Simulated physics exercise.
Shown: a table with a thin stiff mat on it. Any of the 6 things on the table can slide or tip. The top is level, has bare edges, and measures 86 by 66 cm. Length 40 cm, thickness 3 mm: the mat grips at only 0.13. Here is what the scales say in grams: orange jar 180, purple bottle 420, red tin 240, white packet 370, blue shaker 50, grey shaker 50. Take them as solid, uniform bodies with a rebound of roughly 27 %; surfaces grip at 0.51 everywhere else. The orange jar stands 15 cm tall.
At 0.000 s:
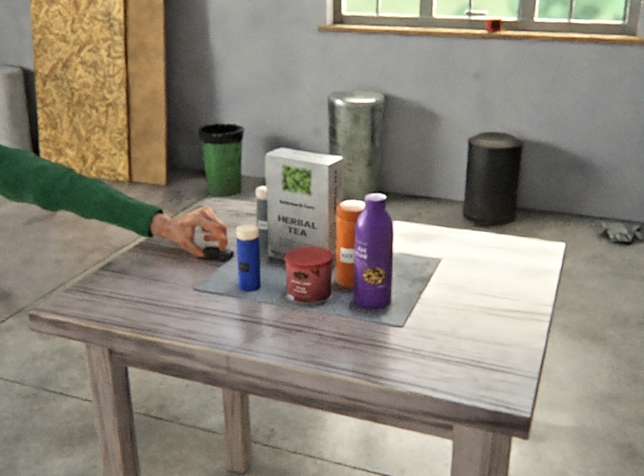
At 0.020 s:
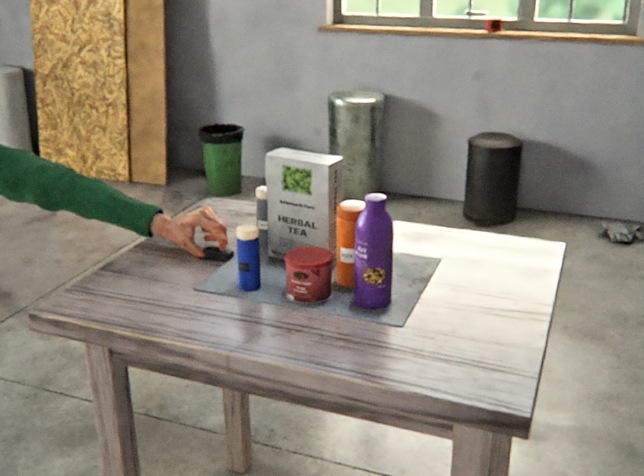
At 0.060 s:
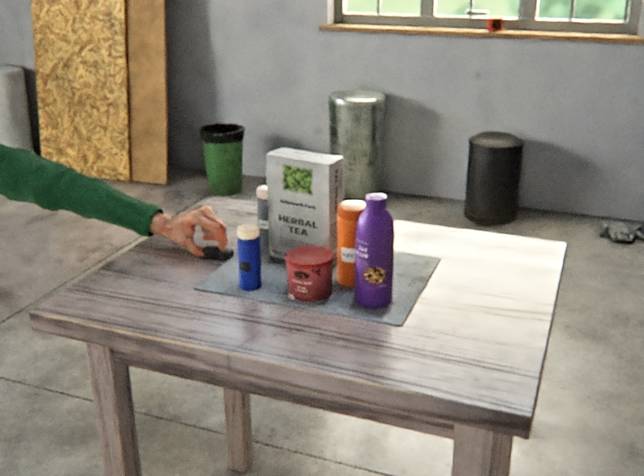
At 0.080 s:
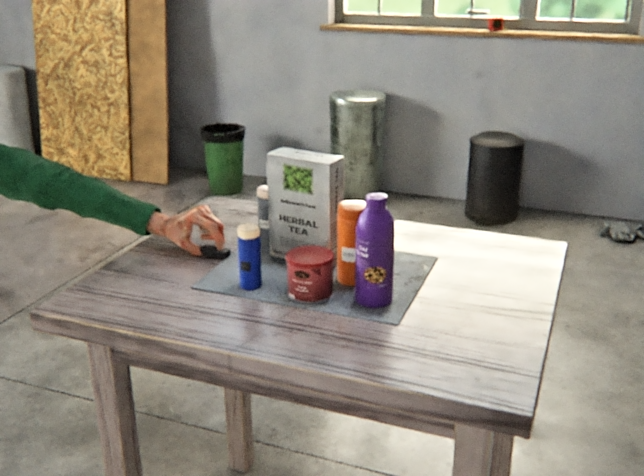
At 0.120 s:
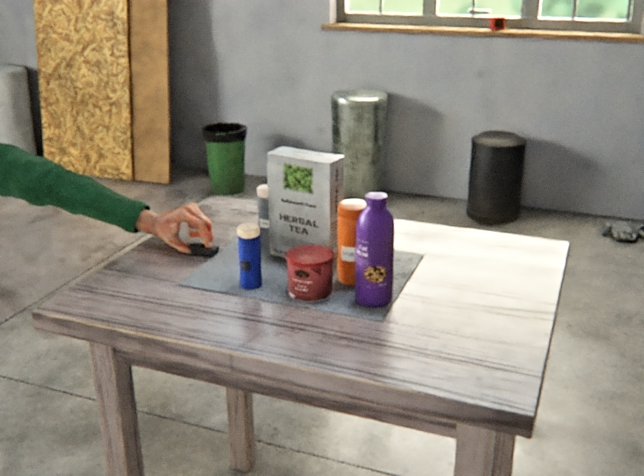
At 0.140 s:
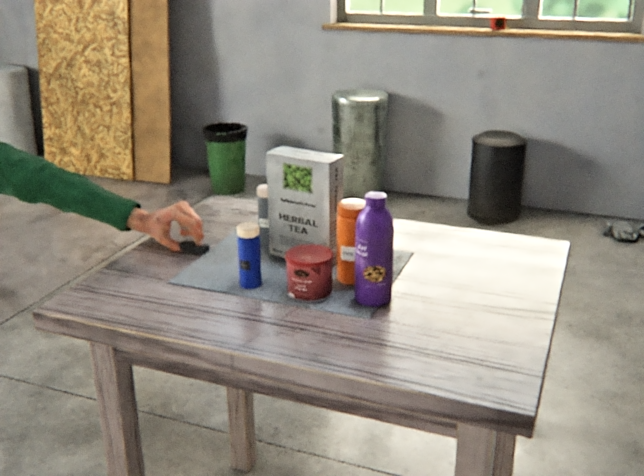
A green-sleeved arm slowly pulls a gray mat leftward beneath six containers, which barely move.
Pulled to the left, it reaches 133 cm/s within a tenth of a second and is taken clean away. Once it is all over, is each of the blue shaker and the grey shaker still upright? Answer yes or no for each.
Blue shaker - no; grey shaker - no.
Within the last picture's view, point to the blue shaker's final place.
At pixel (171, 262) or so, give or take.
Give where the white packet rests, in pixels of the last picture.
At about (271, 204).
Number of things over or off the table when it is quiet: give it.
The number is 2.
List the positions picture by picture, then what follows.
Mat out by 0 cm; blue shaker (249, 258), in the first frame.
Mat out by 0 cm; red tin (309, 275); white packet (305, 209), in the second frame.
Mat out by 0 cm; orange jar (353, 243); purple bottle (375, 250), in the third frame.
Mat out by 1 cm; red tin (310, 274); white packet (306, 207), in the fourth frame.
Mat out by 4 cm; orange jar (354, 242); purple bottle (375, 249), in the fifth frame.
Mat out by 7 cm; blue shaker (250, 256), in the sixth frame.
By 0.34 s, mat out by 33 cm; grey shaker 6 cm from its spot near (245, 212); blue shaker 6 cm from its spot near (225, 252); white packet 6 cm from its spot.
By 0.54 s, mat out by 60 cm; blue shaker tilted 27° near (196, 248); grey shaker tilted 14° near (210, 207); white packet 8 cm from its spot.
When it is over (1.2 s), lying over on the table, blue shaker and grey shaker; not toppled but over 6 cm from the start, white packet; the other 3 within 6 cm of the start. End places, in pixels of the last picture, blue shaker near (171, 262), grey shaker near (182, 223).
